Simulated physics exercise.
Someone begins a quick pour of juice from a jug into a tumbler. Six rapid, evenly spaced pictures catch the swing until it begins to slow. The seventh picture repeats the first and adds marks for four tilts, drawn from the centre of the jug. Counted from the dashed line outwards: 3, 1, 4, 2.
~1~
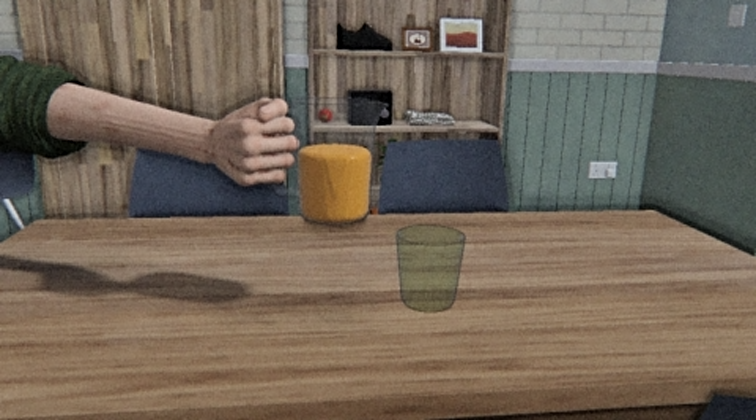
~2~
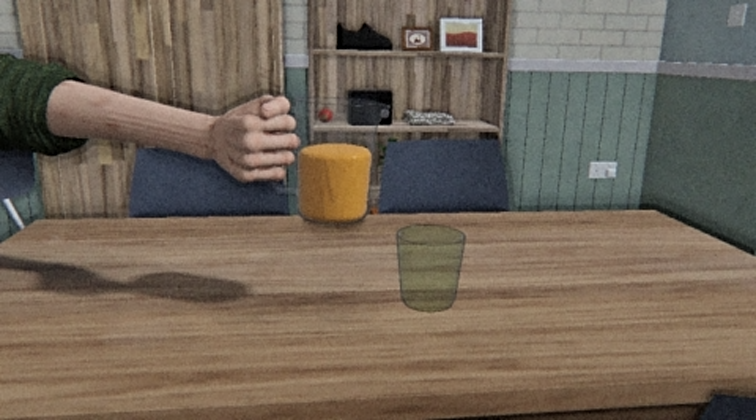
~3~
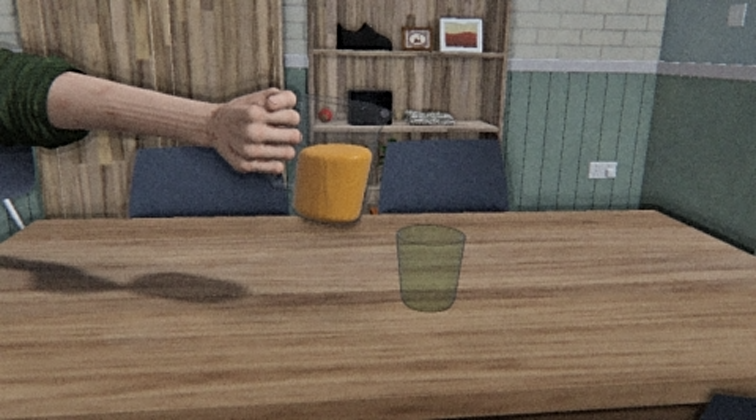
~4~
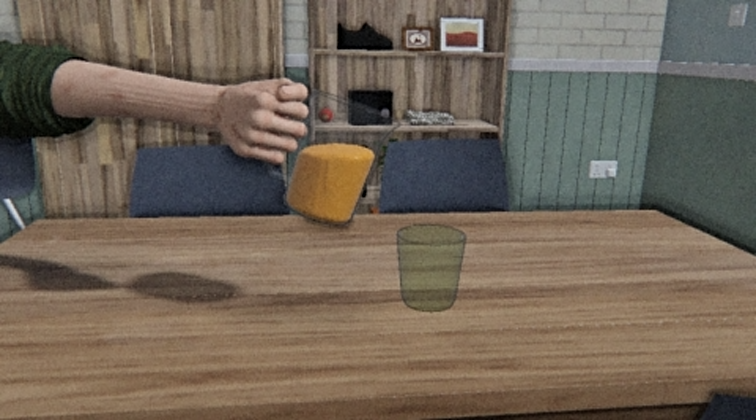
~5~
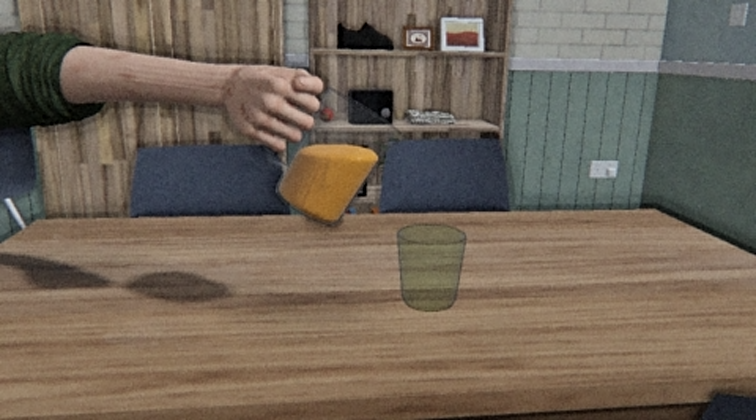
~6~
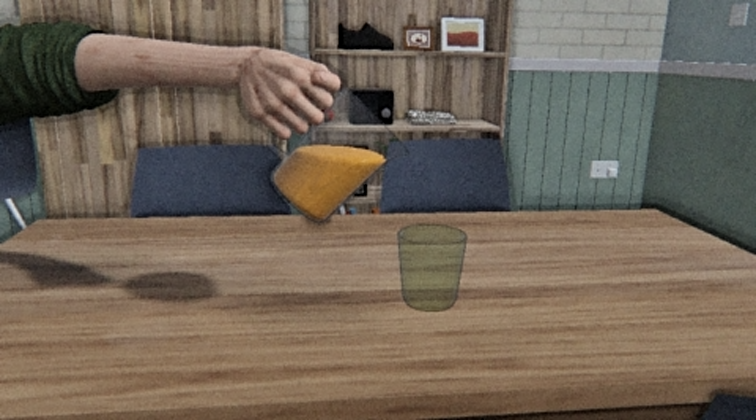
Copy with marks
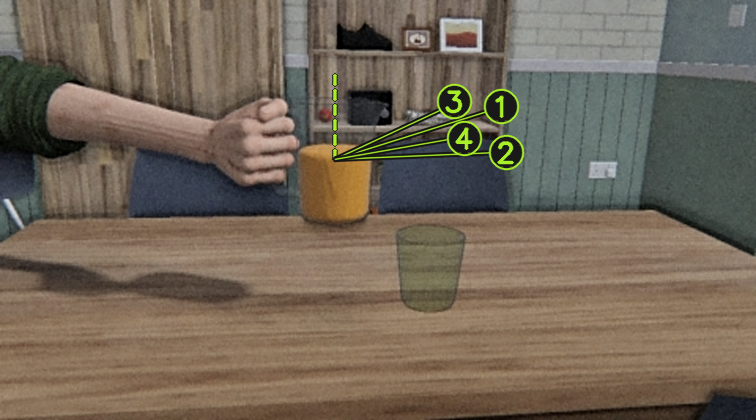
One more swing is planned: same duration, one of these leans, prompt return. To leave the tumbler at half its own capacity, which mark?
The answer is line 4.
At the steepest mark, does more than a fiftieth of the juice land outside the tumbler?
Yes.
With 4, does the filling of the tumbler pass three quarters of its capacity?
No, it does not.
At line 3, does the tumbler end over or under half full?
Under.
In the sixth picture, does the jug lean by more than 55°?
No, it does not.
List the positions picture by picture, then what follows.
The first picture shows upright, lip at (386, 104); rim of the tumbler round (431, 234); nothing has left yet.
The second picture shows tipped about 2°, lip at (388, 106); nothing has left yet.
The third picture shows tipped about 9°, lip at (393, 113); nothing has left yet.
The fourth picture shows tipped about 18°, lip at (401, 123); nothing has left yet.
The fifth picture shows tipped about 31°, lip at (406, 137); nothing has left yet.
The sixth picture shows tipped about 43°, lip at (409, 153); nothing has left yet.
In lime, 1 at (485, 112); 2 at (489, 152); 3 at (439, 110); 4 at (447, 139).
With 1, the tumbler ends with about 36 % of what it can hold.
With 2, the tumbler ends with about 63 % of what it can hold; 11 % of the juice is spilt.
With 3, the tumbler ends with about 20 % of what it can hold.
With 4, the tumbler ends with about 51 % of what it can hold; 6 % of the juice is spilt.
